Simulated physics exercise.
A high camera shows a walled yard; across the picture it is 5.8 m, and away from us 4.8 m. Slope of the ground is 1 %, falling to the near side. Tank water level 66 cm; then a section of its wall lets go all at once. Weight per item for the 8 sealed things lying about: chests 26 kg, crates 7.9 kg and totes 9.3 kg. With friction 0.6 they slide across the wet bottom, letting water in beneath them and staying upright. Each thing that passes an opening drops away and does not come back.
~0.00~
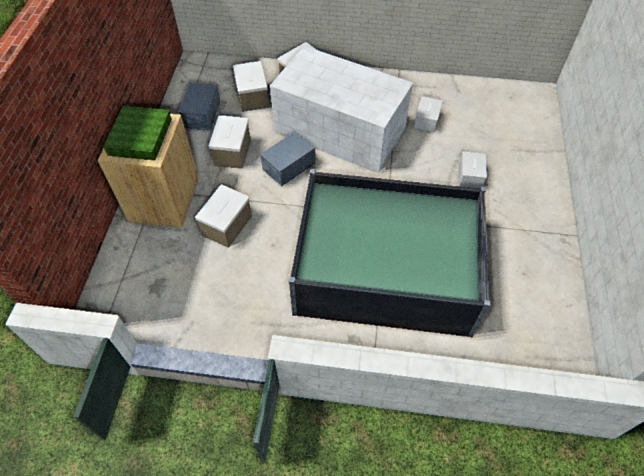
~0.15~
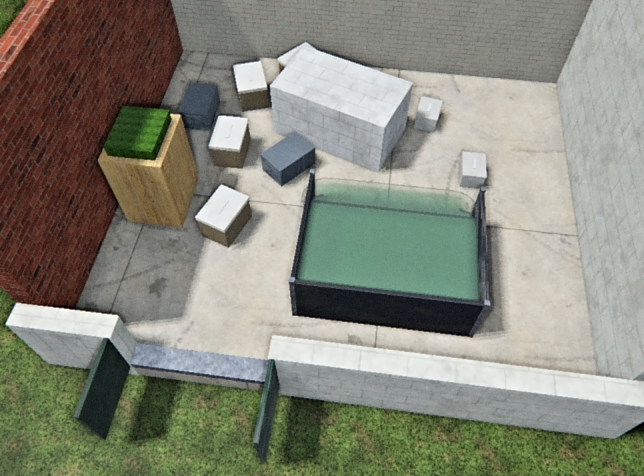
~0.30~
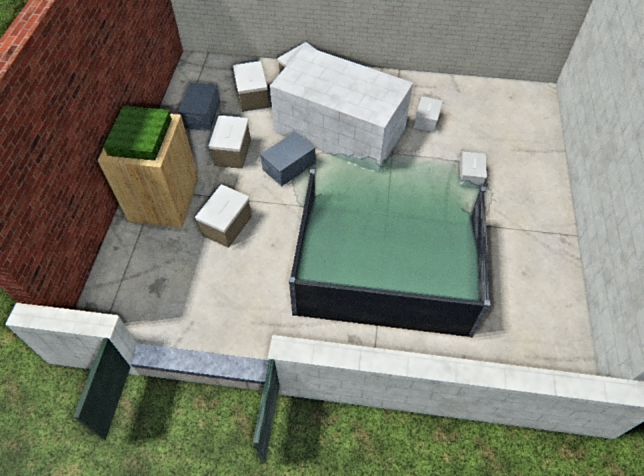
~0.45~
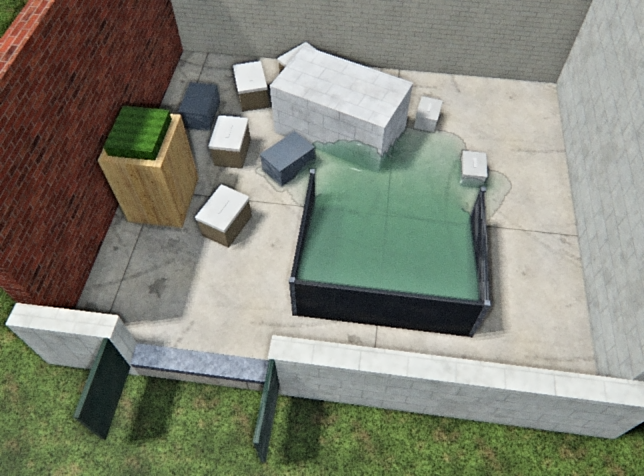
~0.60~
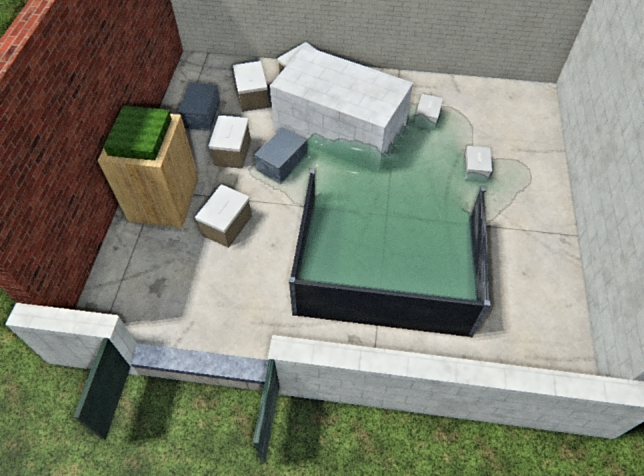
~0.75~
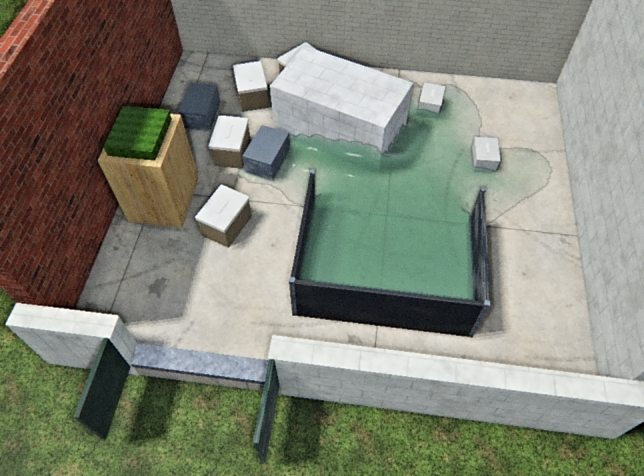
A dark-sided tank of green water stands open-topped in a walled concrete yard, seen from high above by a still camera, with grass beyond the low front wall. Behind and left of it sit a large pale block, white-topped and blue-grey boxes, and a wooden box topped with grass. The tank's far side opens, water spreads backward around the block, and nearby boxes shift slightly.
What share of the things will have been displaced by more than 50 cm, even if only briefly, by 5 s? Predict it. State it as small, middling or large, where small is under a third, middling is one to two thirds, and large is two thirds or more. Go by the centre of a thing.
Large.
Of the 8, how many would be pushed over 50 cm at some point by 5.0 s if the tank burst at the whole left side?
The count would be 4.
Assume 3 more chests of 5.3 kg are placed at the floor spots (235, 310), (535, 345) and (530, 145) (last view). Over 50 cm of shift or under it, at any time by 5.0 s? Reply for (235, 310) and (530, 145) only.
In turn: Less, past it.
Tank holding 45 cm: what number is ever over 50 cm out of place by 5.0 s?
Result: 4.
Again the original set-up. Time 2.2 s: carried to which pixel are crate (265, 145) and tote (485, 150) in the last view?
Somewhere about (208, 154) and (550, 79).
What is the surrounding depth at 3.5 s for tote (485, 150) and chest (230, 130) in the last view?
First about 14 cm, second about 12 cm.
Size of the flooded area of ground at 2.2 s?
At that time the wet patch spans about 17 m2.
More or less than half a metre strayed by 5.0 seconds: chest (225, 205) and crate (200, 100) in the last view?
In turn: Under, past it.
After 1.1 s 2 of 8 are over 50 cm from their spots; 0 afloat.
After 2.2 s 4 of 8 are over 50 cm from their spots; 4 afloat.
After 3.5 s 5 of 8 are over 50 cm from their spots; 6 afloat.
After 5.0 s 7 of 8 are over 50 cm from their spots, and 7 have been at some point; 3 afloat.
